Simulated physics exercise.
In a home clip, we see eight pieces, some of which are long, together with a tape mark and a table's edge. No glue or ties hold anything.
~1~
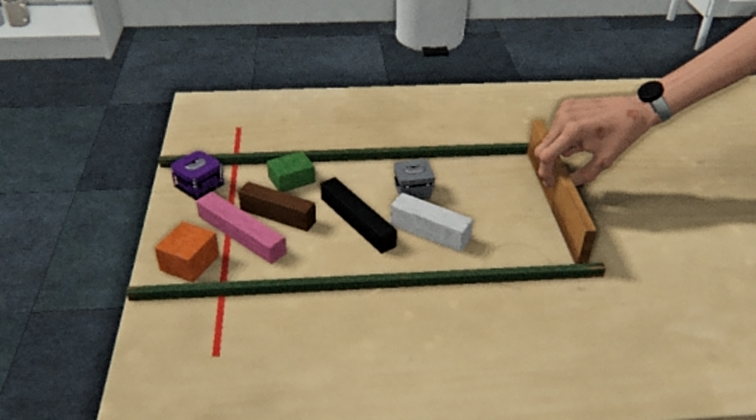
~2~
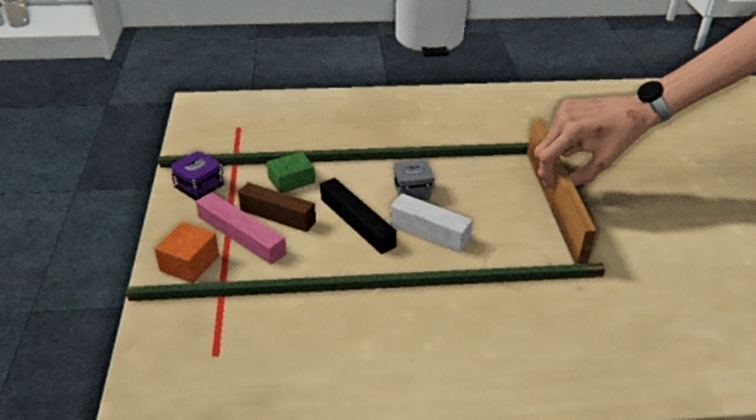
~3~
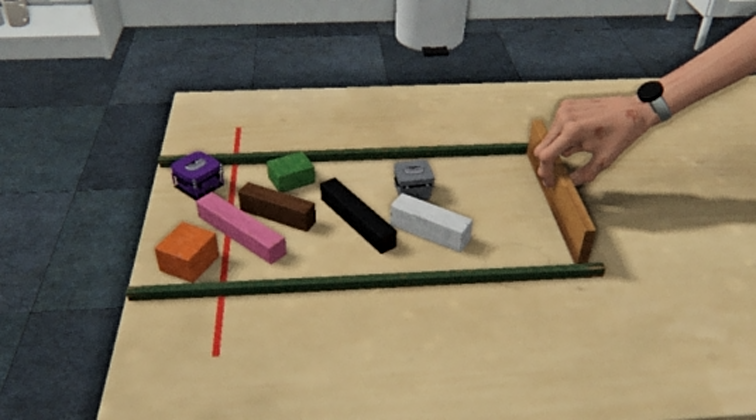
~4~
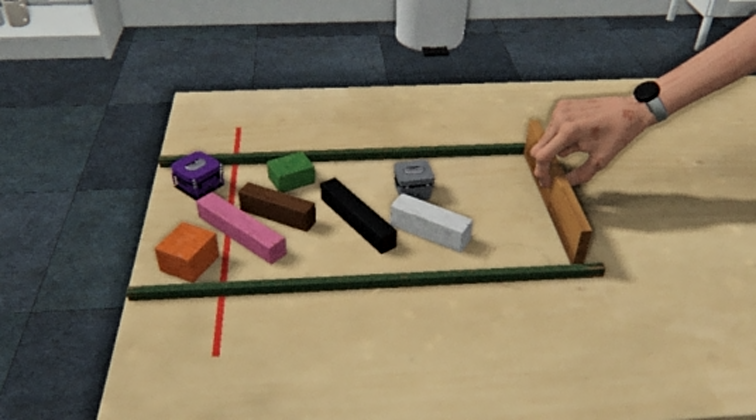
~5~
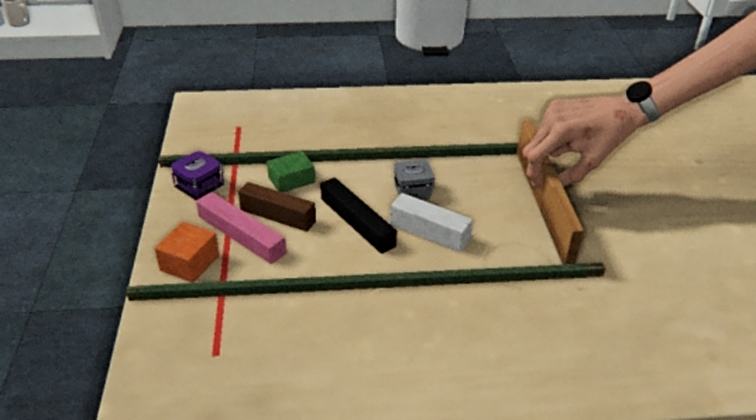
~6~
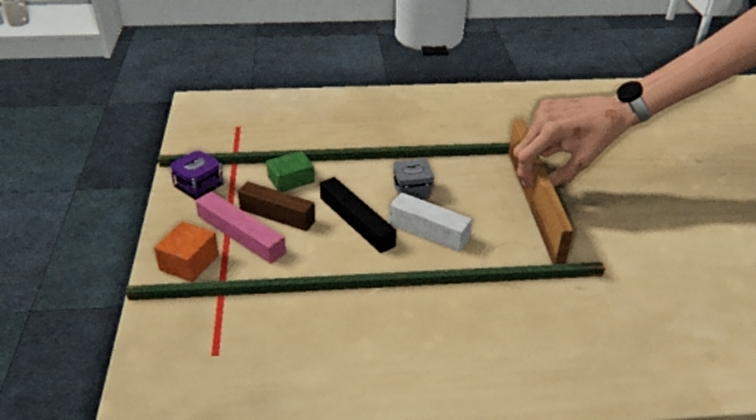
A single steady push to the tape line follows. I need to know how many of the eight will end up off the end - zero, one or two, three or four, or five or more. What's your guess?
I'd say one or two.
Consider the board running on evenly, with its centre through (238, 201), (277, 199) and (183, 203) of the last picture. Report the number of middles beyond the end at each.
That makes 1, 0, 4.
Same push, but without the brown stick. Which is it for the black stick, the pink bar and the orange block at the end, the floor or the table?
As for the black stick, it is retained; the pink bar is retained; the orange block is not retained.
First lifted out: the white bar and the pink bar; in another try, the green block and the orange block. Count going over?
The count is 0 in the first case and 0 in the second.
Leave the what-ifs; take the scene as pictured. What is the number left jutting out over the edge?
You'd get 2.
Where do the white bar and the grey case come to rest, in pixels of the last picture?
The white bar stops around (215, 221); the grey case around (213, 185).
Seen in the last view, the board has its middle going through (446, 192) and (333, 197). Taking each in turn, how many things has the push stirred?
Moved so far: 1, then 6.
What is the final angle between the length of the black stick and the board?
About 0 degrees.
Early on, none off yet; purple case at rest near (197, 174); orange block at rest near (187, 251); pink bar at rest near (240, 226).
A while later, none off yet; purple case at rest near (197, 174); orange block at rest near (187, 251); pink bar moving near (230, 231).
Finally, the number that fall off is one or two; lost, orange block.
